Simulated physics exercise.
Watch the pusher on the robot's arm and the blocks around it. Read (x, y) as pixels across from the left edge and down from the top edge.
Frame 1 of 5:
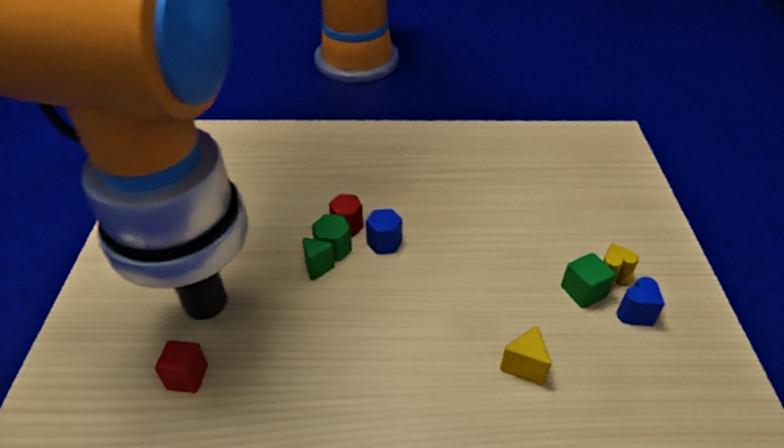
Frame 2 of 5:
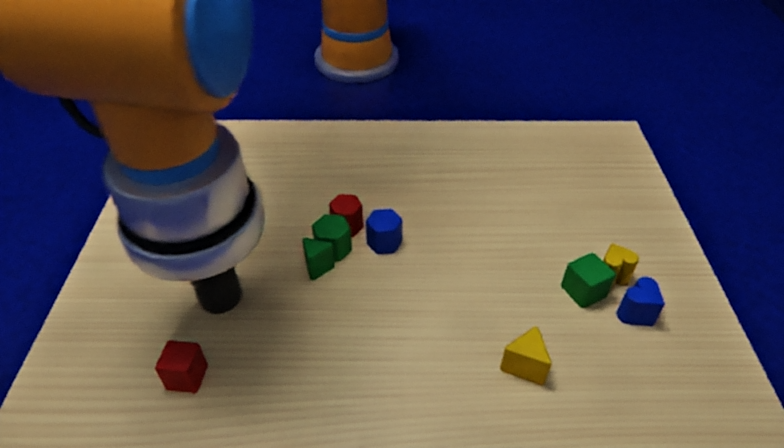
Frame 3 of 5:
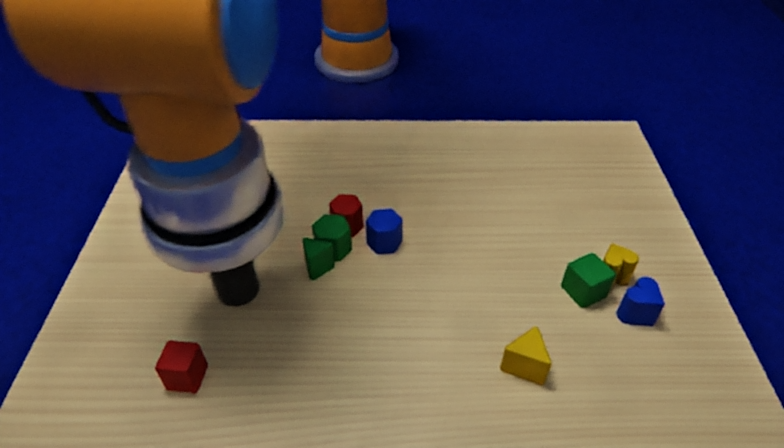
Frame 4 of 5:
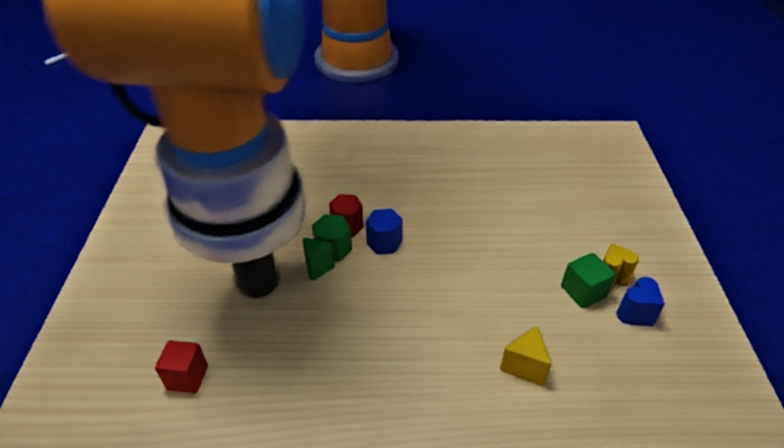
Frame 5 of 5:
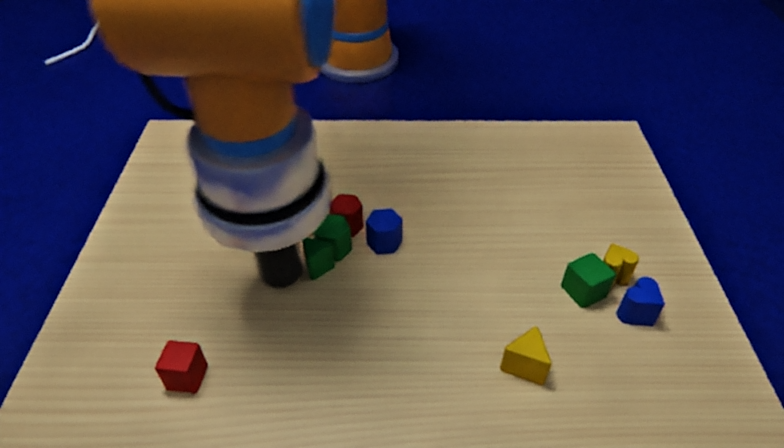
On a pale wooden tabletop, an orange robot arm moves its black pusher rightward near a cluster of still, colourful blocks.
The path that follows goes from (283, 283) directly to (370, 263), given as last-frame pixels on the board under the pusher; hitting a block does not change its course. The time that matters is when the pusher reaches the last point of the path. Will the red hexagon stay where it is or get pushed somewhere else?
Shifted out of place.
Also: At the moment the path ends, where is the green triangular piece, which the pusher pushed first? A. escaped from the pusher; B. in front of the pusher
I choose B.
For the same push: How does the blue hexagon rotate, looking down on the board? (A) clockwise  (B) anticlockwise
My answer is option B.
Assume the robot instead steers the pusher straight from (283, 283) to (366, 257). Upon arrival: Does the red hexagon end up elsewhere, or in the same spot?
Answer: Moved.
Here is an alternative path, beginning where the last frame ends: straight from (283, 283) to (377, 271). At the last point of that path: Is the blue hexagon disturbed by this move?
That block is going to get moved.
What follows on the original path. Halfway along, pusher (327, 264); green triangular piece (354, 239), turned 20° anticlockwise; green hexagon (347, 219), turned 40° anticlockwise; red hexagon (348, 195).
At the end, pusher (370, 254); green triangular piece (399, 233), turned 15° anticlockwise; green hexagon (356, 216), turned 80° anticlockwise; red hexagon (347, 194); blue hexagon (400, 214), turned 50° anticlockwise.
